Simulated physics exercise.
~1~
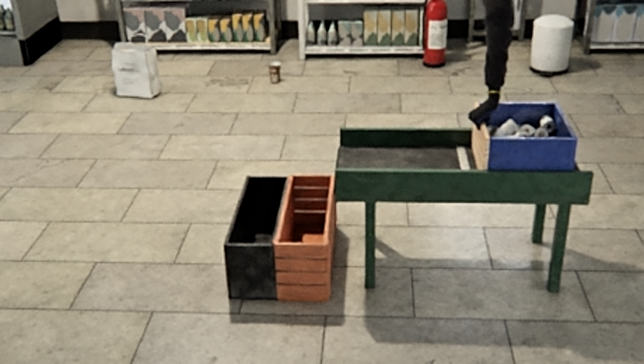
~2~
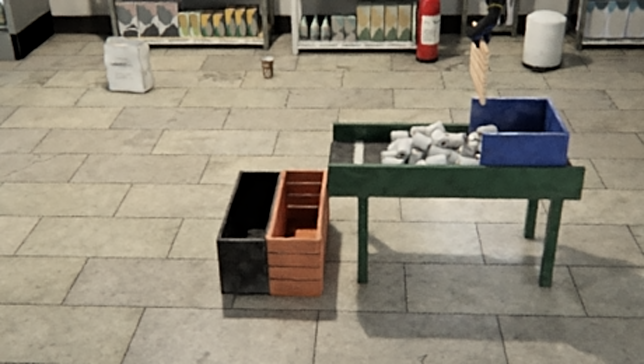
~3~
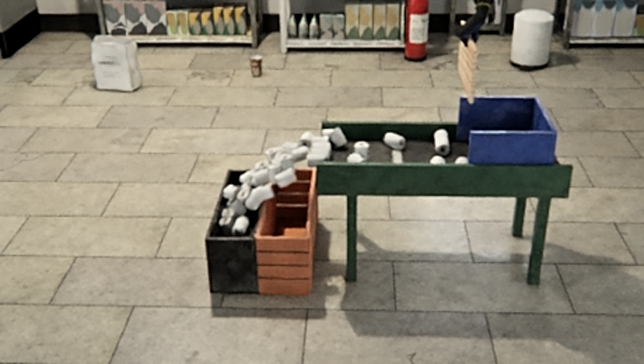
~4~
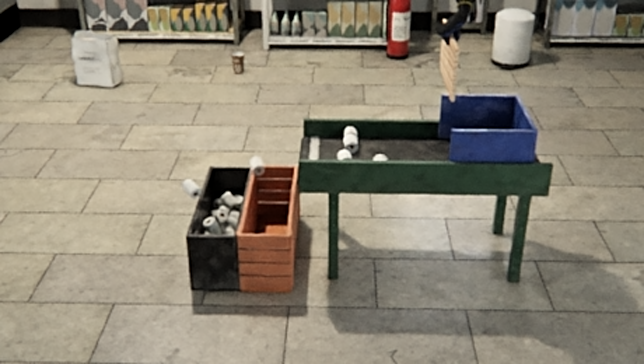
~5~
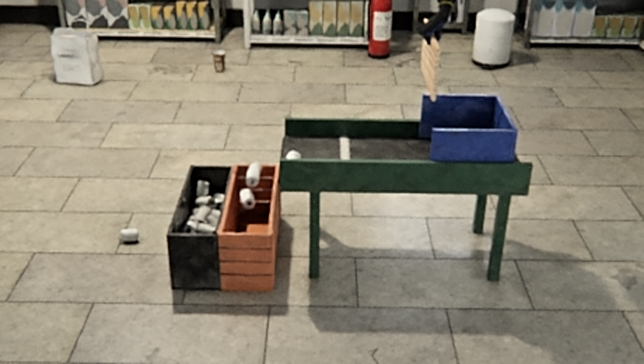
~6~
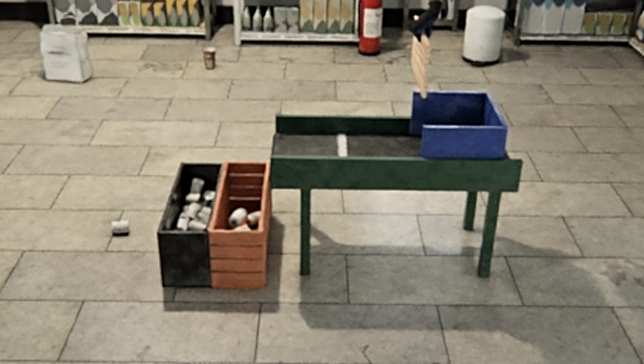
A pile of white paper rolls rode left along a green-framed belt after a hand lifted the blue pen's gate, then spilled off the end, mostly into the black tote, with a few in the orange box and one on the floor beyond.
